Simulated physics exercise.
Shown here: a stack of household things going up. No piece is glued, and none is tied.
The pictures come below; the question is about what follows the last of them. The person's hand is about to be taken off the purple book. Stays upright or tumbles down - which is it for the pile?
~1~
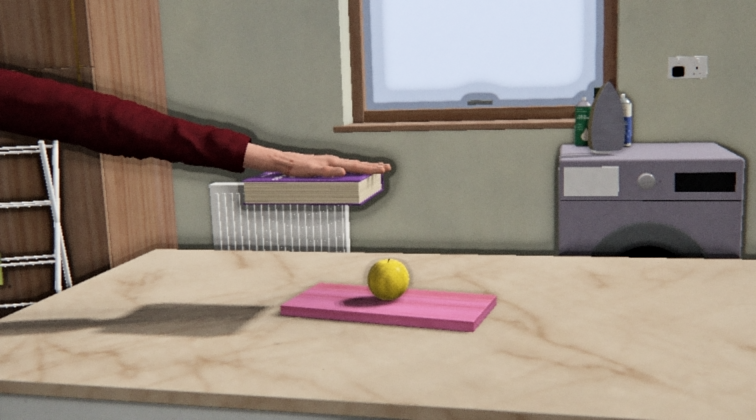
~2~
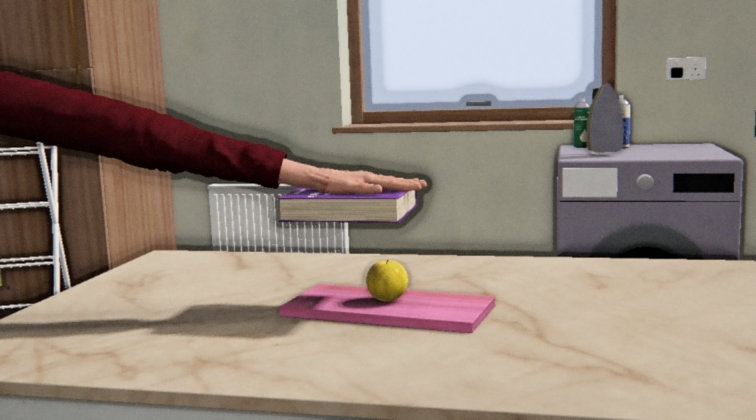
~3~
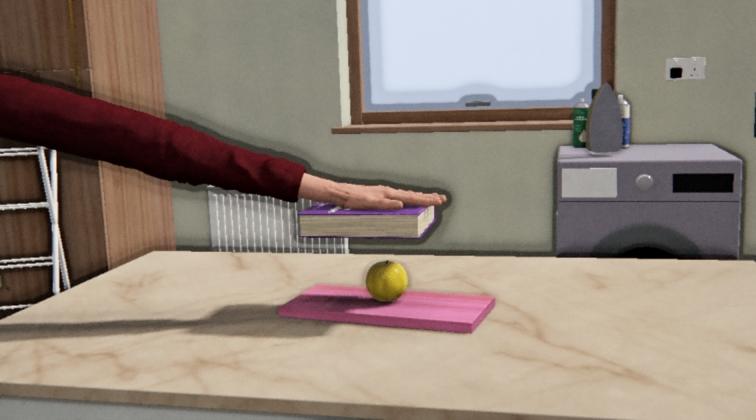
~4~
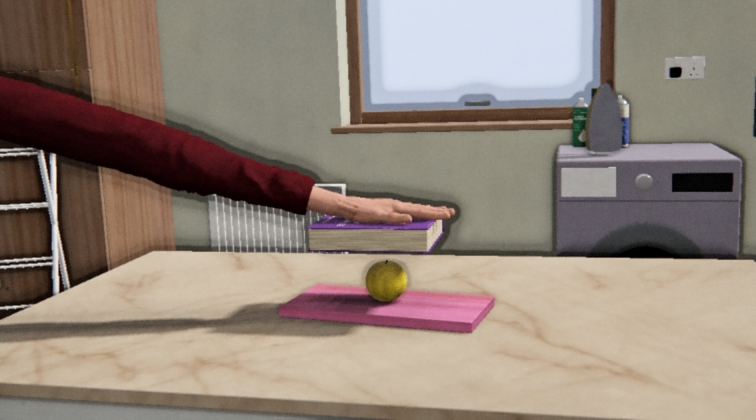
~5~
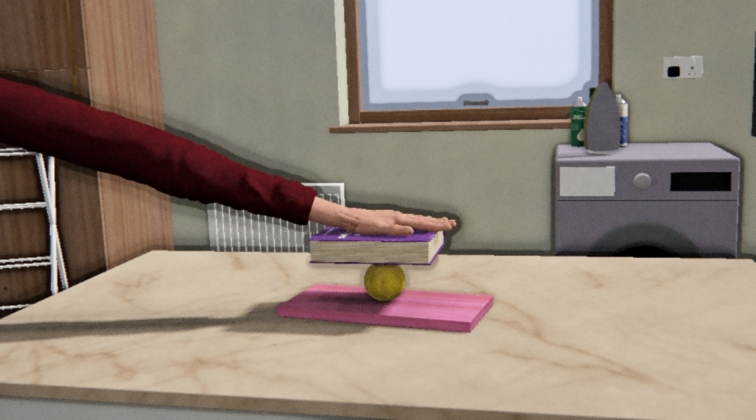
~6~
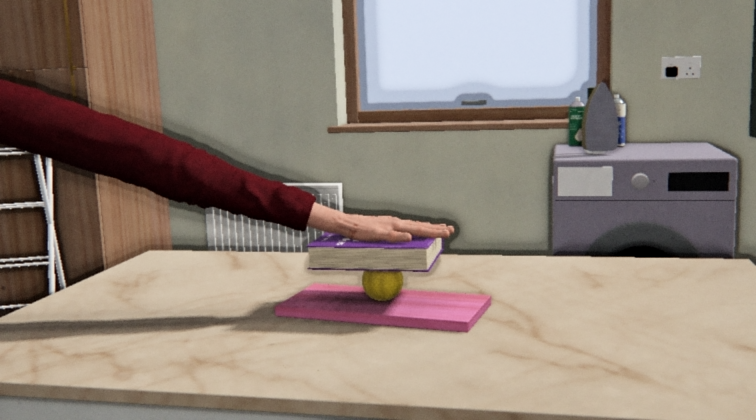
My guess is the pile will be unstable.
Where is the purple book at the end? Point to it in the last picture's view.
I'd say around (302, 271) in the last view.
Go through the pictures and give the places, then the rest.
In the first frame, still above its spot; purple book (315, 186); yellow apple (388, 280).
In the second frame, still above its spot; purple book (350, 202); yellow apple (387, 281).
In the third frame, still above its spot; purple book (370, 217); yellow apple (387, 281).
In the fourth frame, still above its spot; purple book (378, 230); yellow apple (386, 281).
In the fifth frame, still above its spot; purple book (380, 242); yellow apple (385, 280).
In the sixth frame, in place under the hand; purple book (378, 248).
Then, 0.50 s after the last picture, purple book tipped 39° from how it was near (351, 255); yellow apple rolled a little.
Then, 0.80 s after the last picture, purple book tipped 29° from how it was near (328, 262); yellow apple rolled a little.
Then, 1.20 s after the last picture, purple book now fallen; yellow apple rolled about its own width.
At rest, fallen, purple book; moved from the start, yellow apple; pink board in place. Seen from the same camera at the end, purple book near (302, 271). The pile comes apart.
